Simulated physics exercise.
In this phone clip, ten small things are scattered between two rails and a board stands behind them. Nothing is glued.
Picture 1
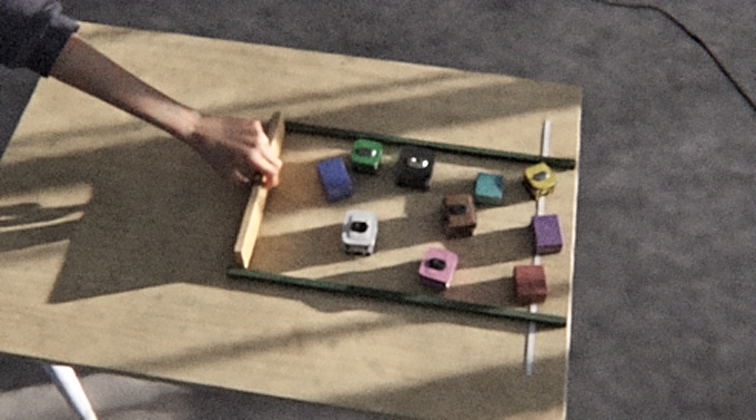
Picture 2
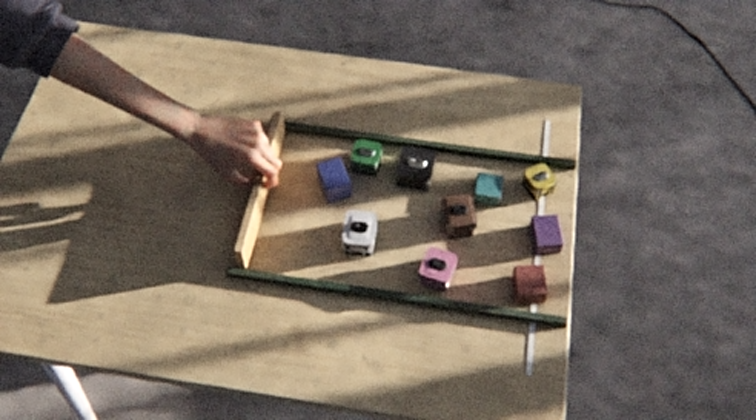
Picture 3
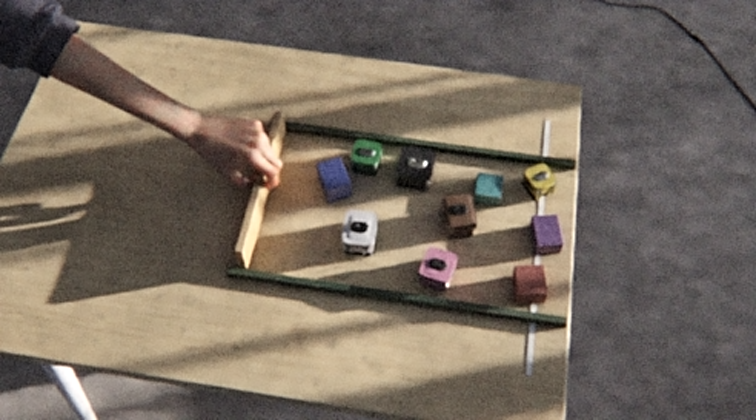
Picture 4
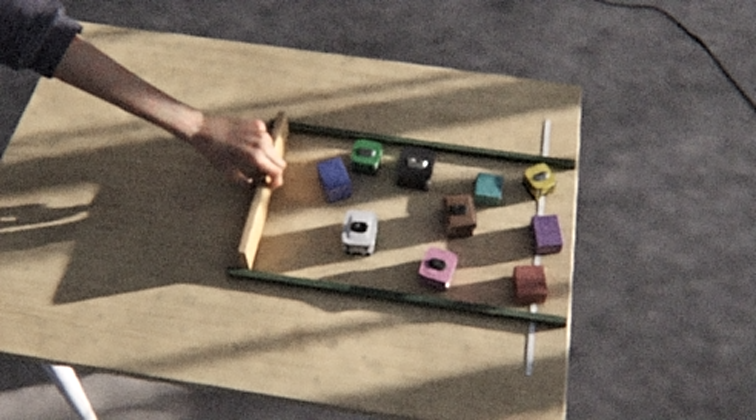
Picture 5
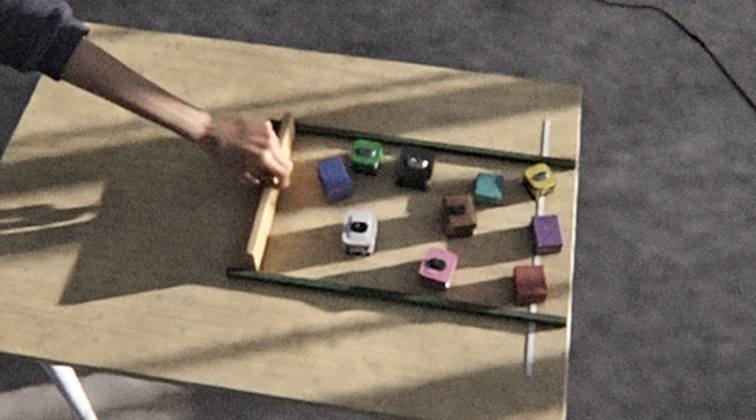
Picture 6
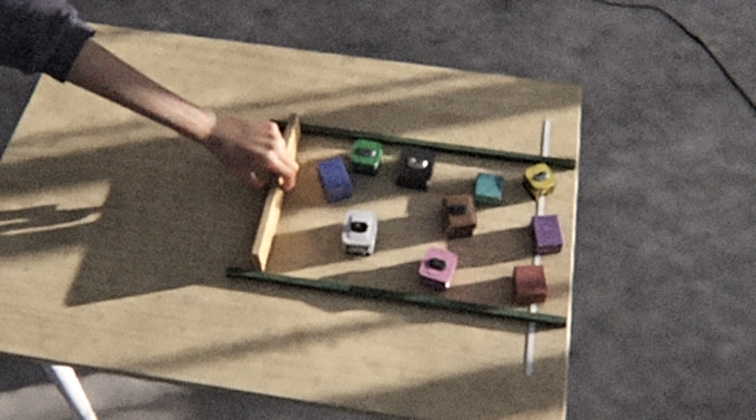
A hand slides a wooden board slightly right between two rails, toward ten scattered small objects.
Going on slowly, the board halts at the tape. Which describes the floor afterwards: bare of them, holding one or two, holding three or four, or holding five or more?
Lost five or more.
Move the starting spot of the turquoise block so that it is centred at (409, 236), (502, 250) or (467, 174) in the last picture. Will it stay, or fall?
Try one it goes off the edge; try two it goes off the edge; try three it goes off the edge.
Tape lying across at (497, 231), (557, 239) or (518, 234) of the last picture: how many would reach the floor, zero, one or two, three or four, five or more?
Place by place: Just one or two, then 5 or more, then three to four.
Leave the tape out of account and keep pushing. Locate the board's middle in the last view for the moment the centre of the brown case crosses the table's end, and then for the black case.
I reckon its middle sits around (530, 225) and then around (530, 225).
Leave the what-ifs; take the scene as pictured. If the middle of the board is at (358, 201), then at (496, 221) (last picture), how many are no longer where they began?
The first count is 3, and then it's 10.
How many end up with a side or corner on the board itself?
My count gives 4.
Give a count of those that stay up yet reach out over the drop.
I'd put it at 0.
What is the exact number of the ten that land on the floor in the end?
Altogether the count is 6.
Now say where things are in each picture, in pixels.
In the first picture, purple block (546, 234); yellow case (539, 182); red block (530, 284); board (261, 187); tape (539, 237).
In the second picture, yellow case (539, 182); black case (416, 169).
In the third picture, red block (530, 284); white case (360, 233).
In the fourth picture, purple block (546, 234); pink case (438, 269).
In the fifth picture, yellow case (539, 182); turquoise block (489, 189).
In the sixth picture, purple block (546, 234); yellow case (539, 182); red block (530, 284); board (277, 190); tape (539, 237).
Soon after, none off yet; purple block at rest near (546, 234); yellow case at rest near (539, 182); red block at rest near (530, 284).
By the end, the number that fall off is five or more; fallen, black case, brown case, turquoise block, red block, yellow case and purple block.
